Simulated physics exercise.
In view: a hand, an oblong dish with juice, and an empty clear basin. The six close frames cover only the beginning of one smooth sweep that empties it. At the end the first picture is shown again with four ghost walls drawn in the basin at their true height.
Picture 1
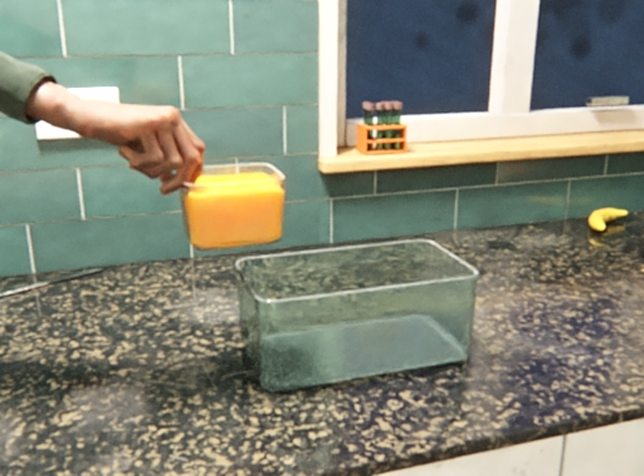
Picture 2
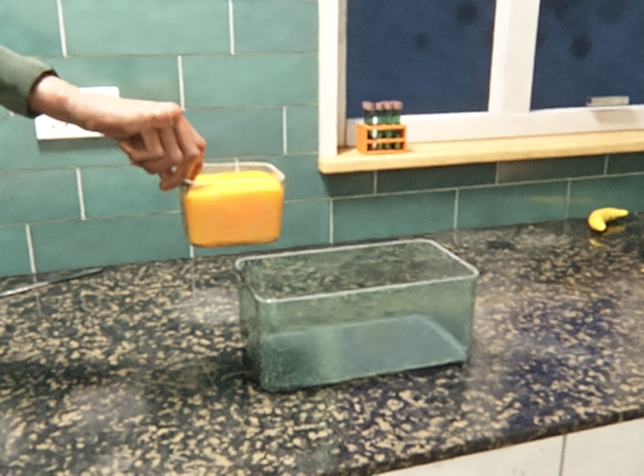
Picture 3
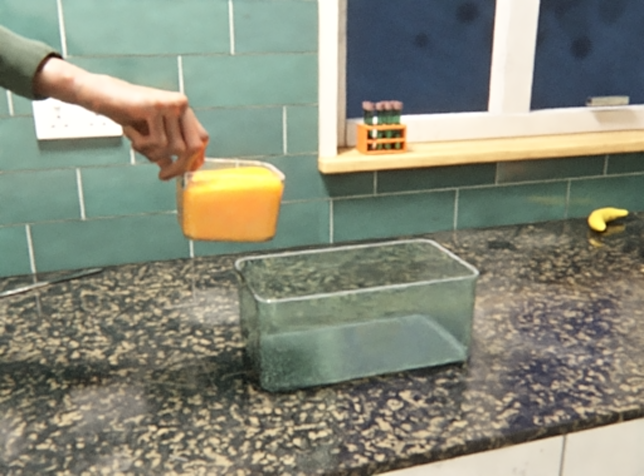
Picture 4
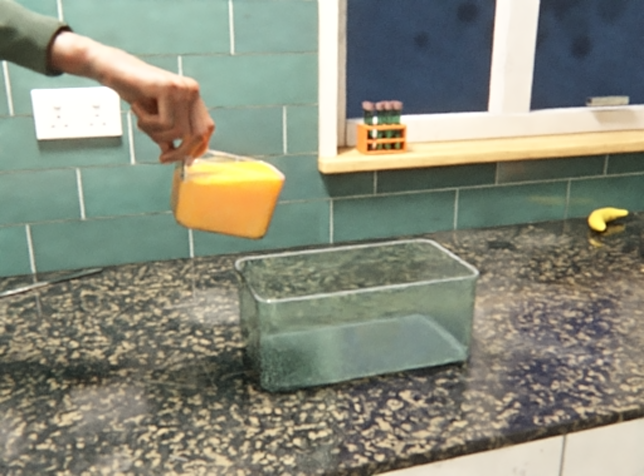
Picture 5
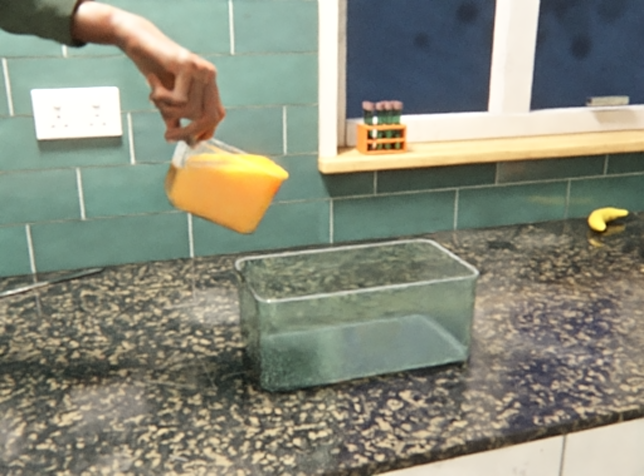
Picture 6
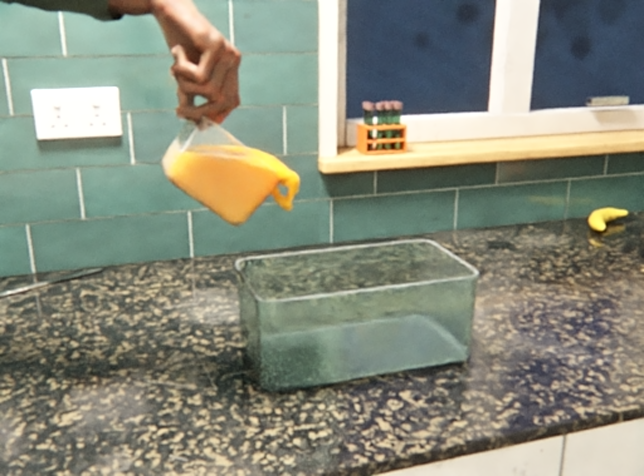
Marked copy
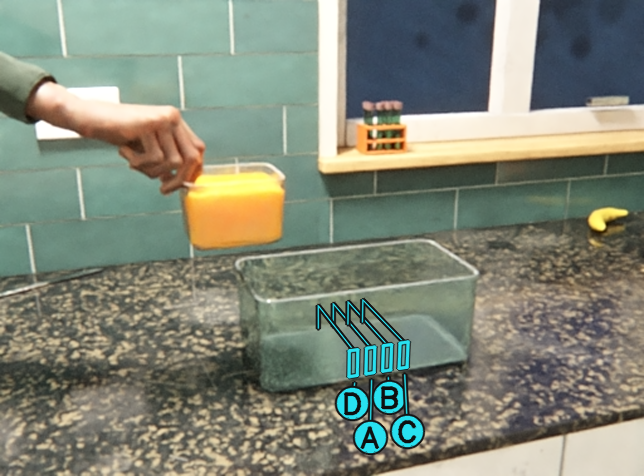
A hand holds a clear oblong dish of orange juice level above and to the left of an empty clear basin on a speckled counter. The hand then rises and moves right, tilting the dish rightward more and more, until juice slips over its right lip and curls downward above the basin.
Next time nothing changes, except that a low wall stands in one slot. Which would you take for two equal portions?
The answer is slot B.
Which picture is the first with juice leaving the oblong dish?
In picture 5.
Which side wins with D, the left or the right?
The right side.
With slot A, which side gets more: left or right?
The right one.
On the marked copy, A at (371, 379); B at (388, 377); C at (404, 374); D at (354, 382).
With A, about 22 % ends left of the wall and 77 % right of it.
With B, about 48 % ends left of the wall and 50 % right of it.
With C, about 83 % ends left of the wall and 15 % right of it.
With D, about 11 % ends left of the wall and 88 % right of it.
